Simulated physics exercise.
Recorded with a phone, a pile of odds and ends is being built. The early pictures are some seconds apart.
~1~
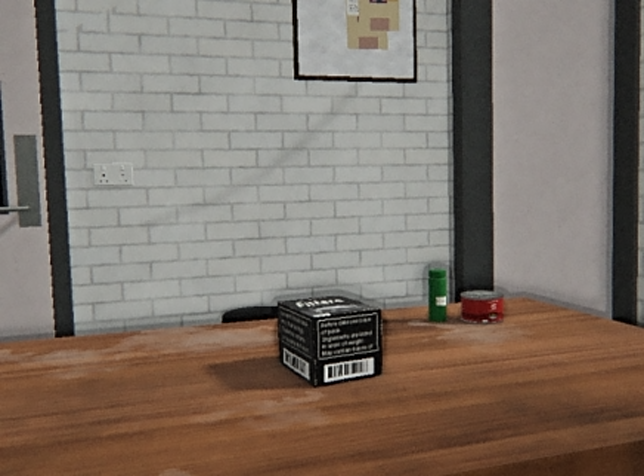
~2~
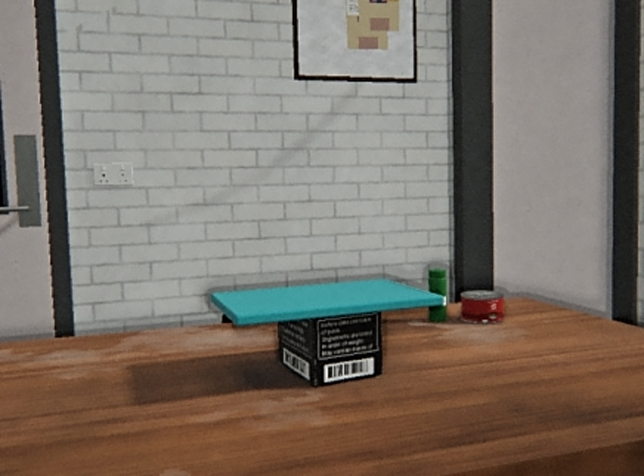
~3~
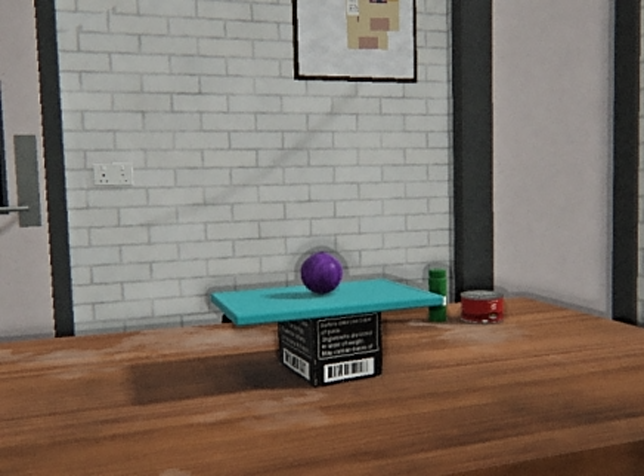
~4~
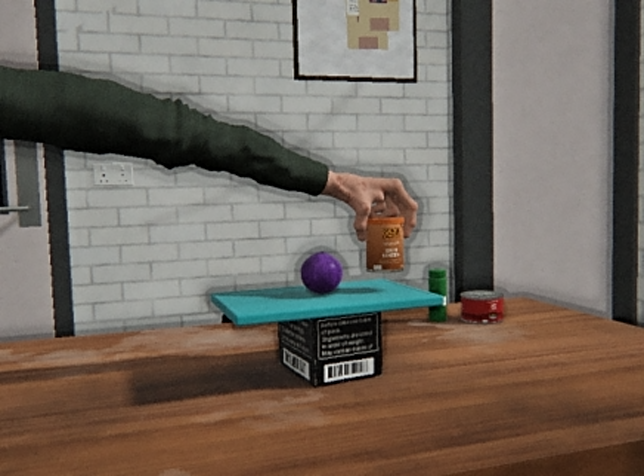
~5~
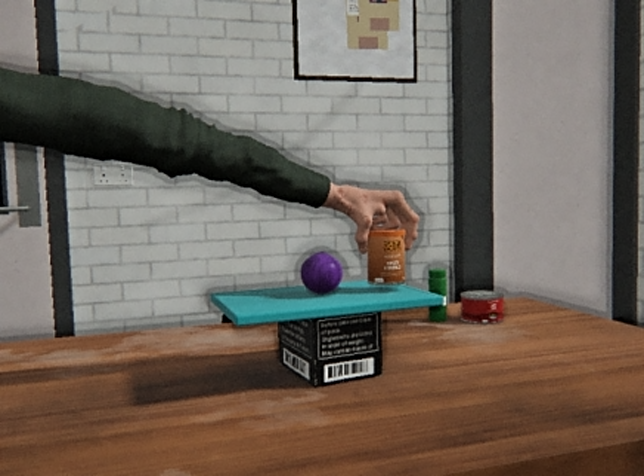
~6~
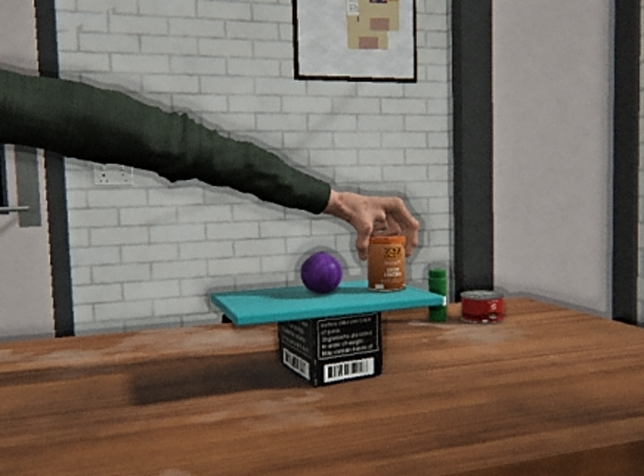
A turquoise tray appeared on top of a black box on a wooden table, then a purple ball appeared on it, and a hand reached in from the left and lowered an orange tin onto the tray's right side.
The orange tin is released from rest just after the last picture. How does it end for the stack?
Looks like it is steady enough.
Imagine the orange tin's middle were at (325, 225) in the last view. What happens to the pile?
Observed: Pile falls.
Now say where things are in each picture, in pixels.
The last thing is not in view yet; red tub (482, 307), in the first picture.
The last thing is not in view yet, in the second picture.
The last thing is not in view yet; turquoise tray (322, 299), in the third picture.
Coming down; orange tin (385, 244); black box (328, 337), in the fourth picture.
Coming down; orange tin (386, 256); green shaker (438, 295), in the fifth picture.
In place under the hand; orange tin (386, 263); red tub (482, 307), in the sixth picture.
Then, 0.50 s on from there, no change.
Then, 1.30 s on from there, orange tin resting near (386, 263).
In the end, all 6 unmoved. At the end, from the last picture's camera, orange tin near (386, 263). The pile stays up.
